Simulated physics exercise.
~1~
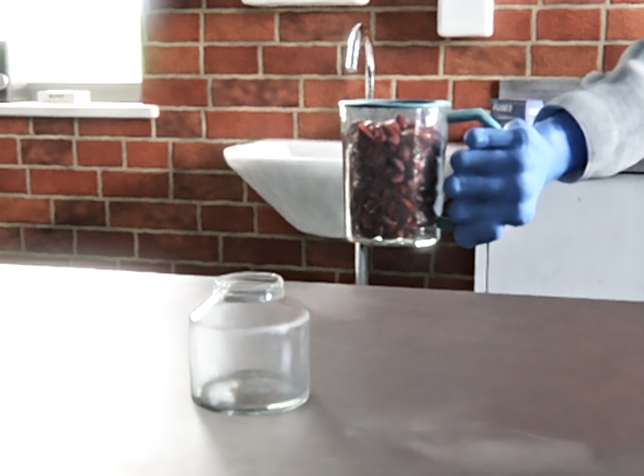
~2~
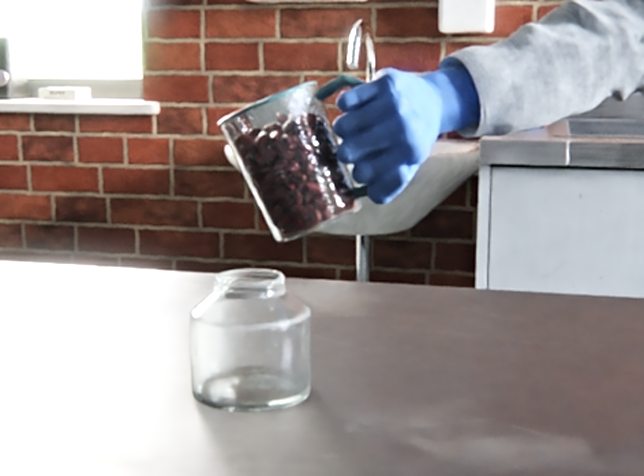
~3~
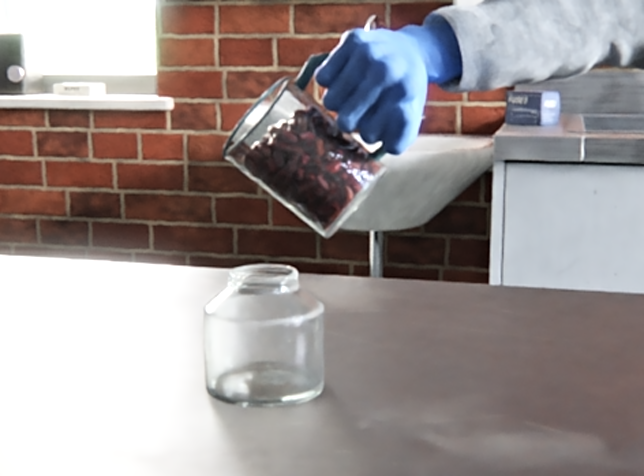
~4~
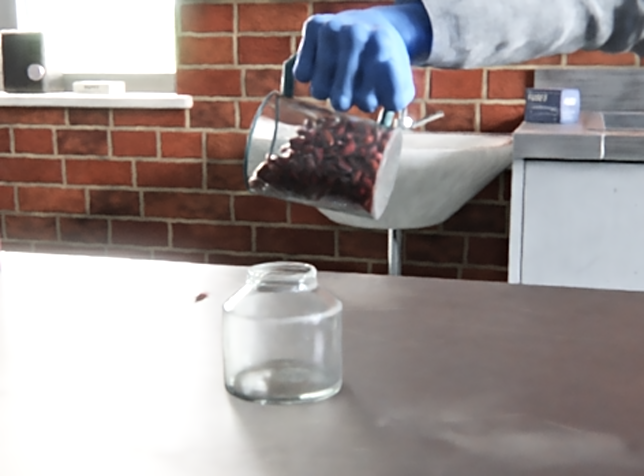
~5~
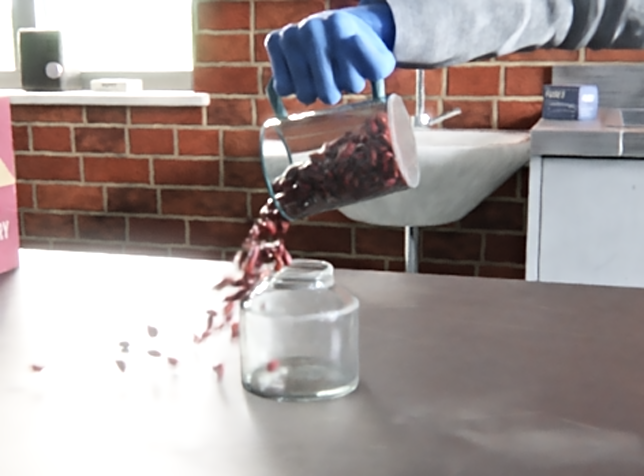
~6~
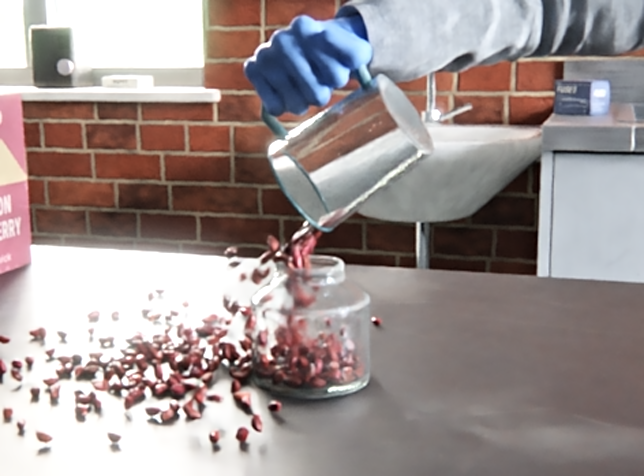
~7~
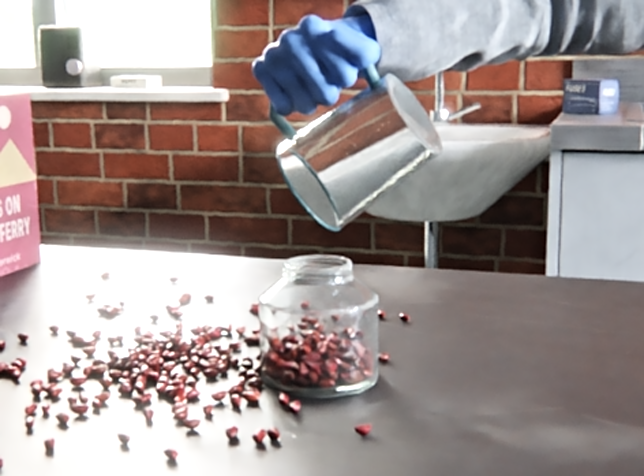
A blue-gloved hand carried a clear cup of dark red kidney beans left over a glass jar and tipped it until it emptied, but most of the beans scattered across the table to the left, leaving the jar only partly filled.
